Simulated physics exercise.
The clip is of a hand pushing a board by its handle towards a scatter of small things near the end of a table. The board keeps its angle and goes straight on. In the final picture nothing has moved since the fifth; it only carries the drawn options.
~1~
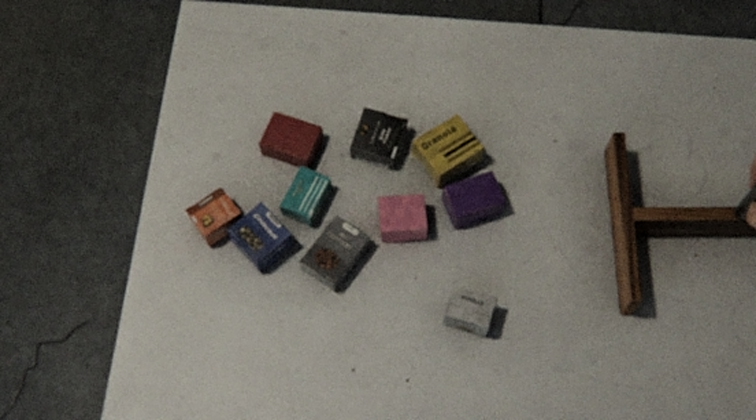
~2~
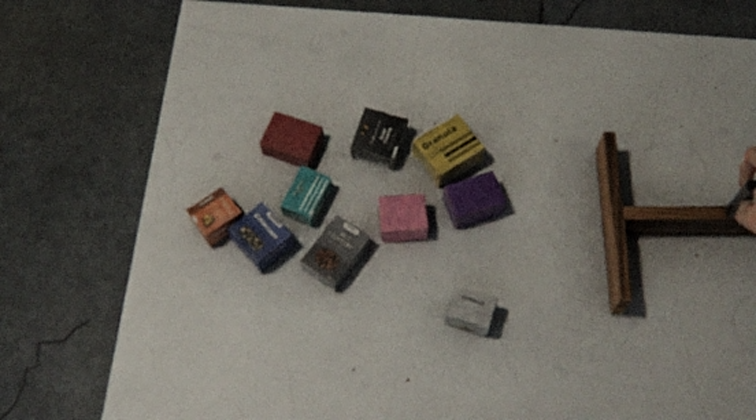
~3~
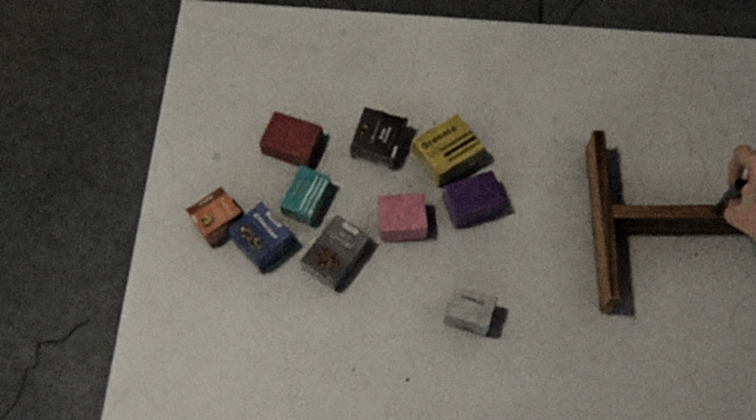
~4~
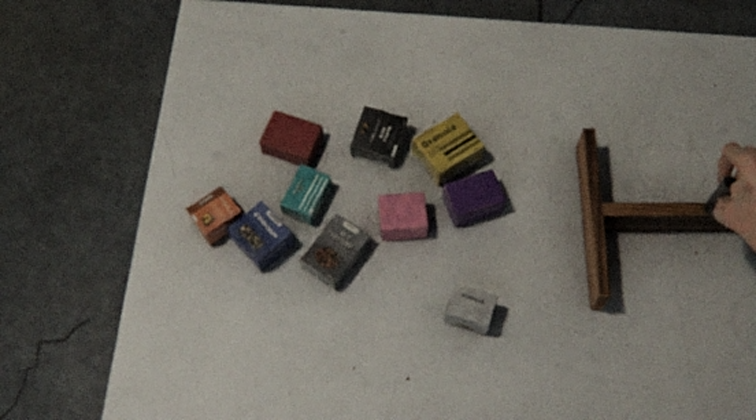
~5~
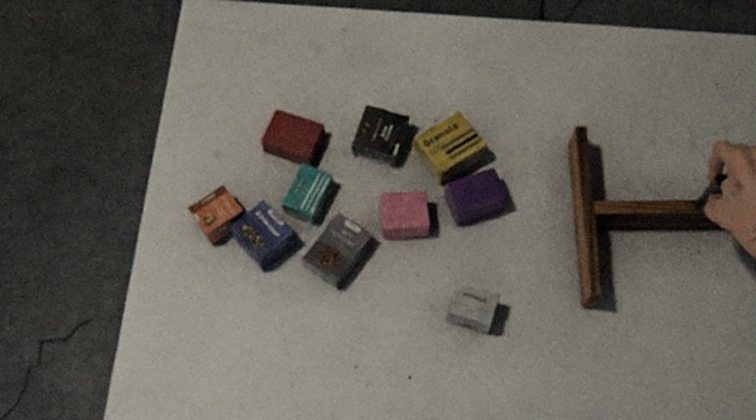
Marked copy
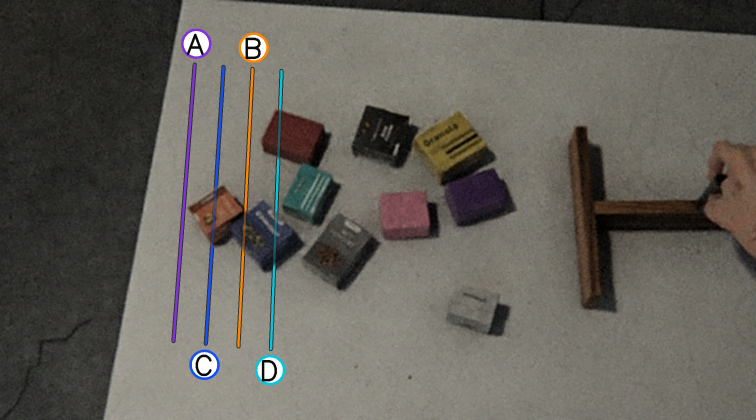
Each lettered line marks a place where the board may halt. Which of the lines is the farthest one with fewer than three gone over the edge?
No farther than B.
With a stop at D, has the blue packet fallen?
No.
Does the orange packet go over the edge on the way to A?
Yes.
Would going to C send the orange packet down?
Yes.
On the marked copy, A at (185, 195); B at (246, 200); C at (215, 198); D at (277, 202).
Taking B. A third of the way, board (465, 198); white box (470, 312); black packet (363, 131).
Two thirds of the way, board (342, 189); orange packet (190, 224); turquoise box (222, 185).
When it is over, board (246, 182); orange packet over the edge; turquoise box over the edge; two fallen.
As for the rest, A drops five; C drops four; D is within the limit but short.
